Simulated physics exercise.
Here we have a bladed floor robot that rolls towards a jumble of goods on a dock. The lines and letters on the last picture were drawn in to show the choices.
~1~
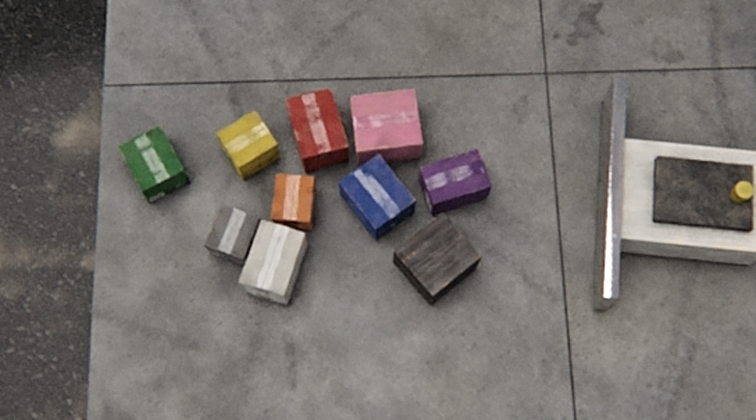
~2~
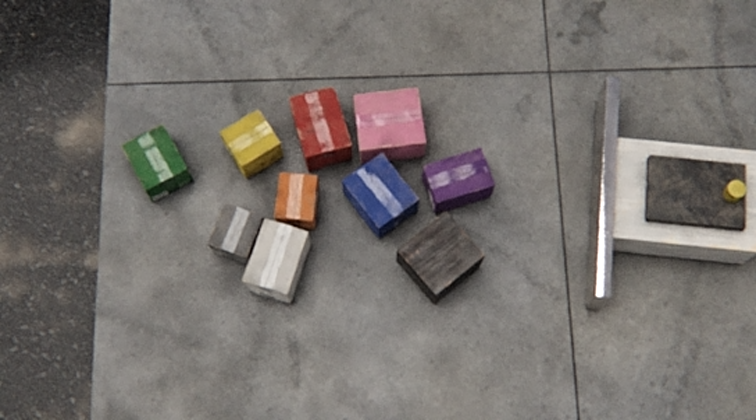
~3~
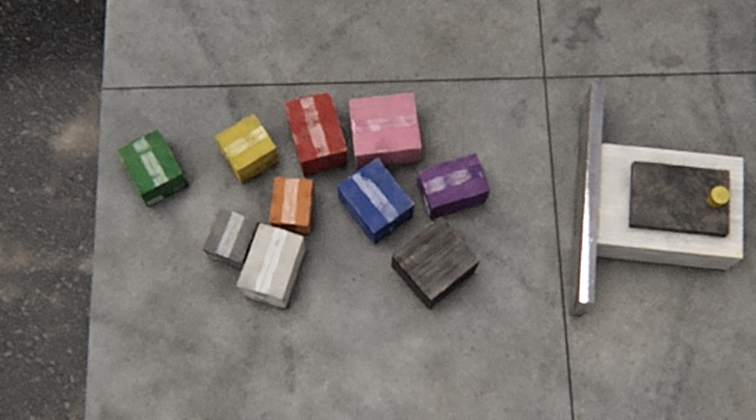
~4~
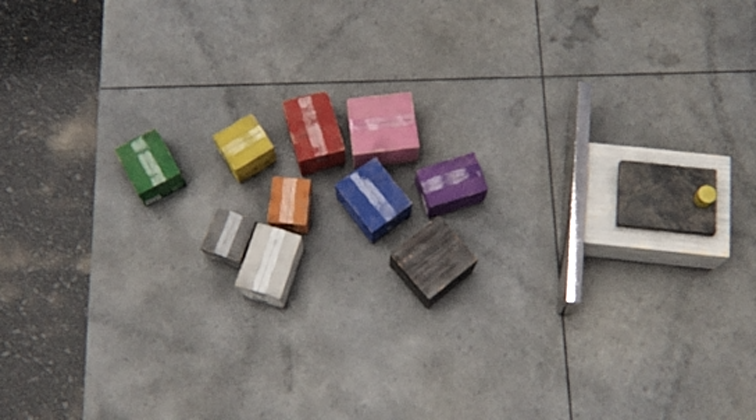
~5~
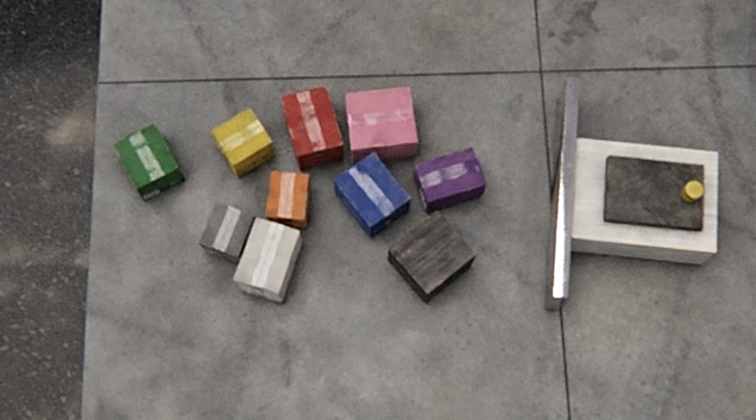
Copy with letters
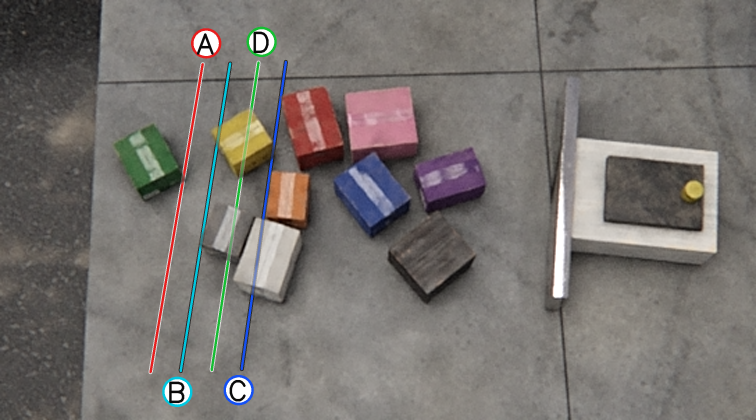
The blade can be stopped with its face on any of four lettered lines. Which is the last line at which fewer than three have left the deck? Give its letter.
D is the last line within the limit.
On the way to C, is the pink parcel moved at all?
Yes.
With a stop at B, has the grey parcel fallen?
Yes.
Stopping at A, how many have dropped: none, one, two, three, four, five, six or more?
Five.
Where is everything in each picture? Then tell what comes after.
Blue box (377, 198); grey parcel (235, 235); red parcel (318, 131), in the first picture.
Robot (688, 191); white parcel (278, 261), in the second picture.
Robot (673, 197); purple box (453, 186), in the third picture.
Robot (659, 196); pink parcel (383, 130), in the fourth picture.
Robot (647, 192); black crate (431, 257); blue box (372, 195); grey parcel (229, 233), in the fifth picture.
On the marked copy, A at (178, 211); B at (206, 210); C at (265, 209); D at (236, 210).
With D. Early on, robot (527, 195); black crate (390, 255); purple box (407, 172).
Further on, robot (406, 198); grey parcel (169, 250); yellow box (188, 133).
At the end, robot (315, 201); green box over the edge; grey parcel over the edge; two fallen.
As for the rest, A drops five; B drops four; C is within the limit but short.
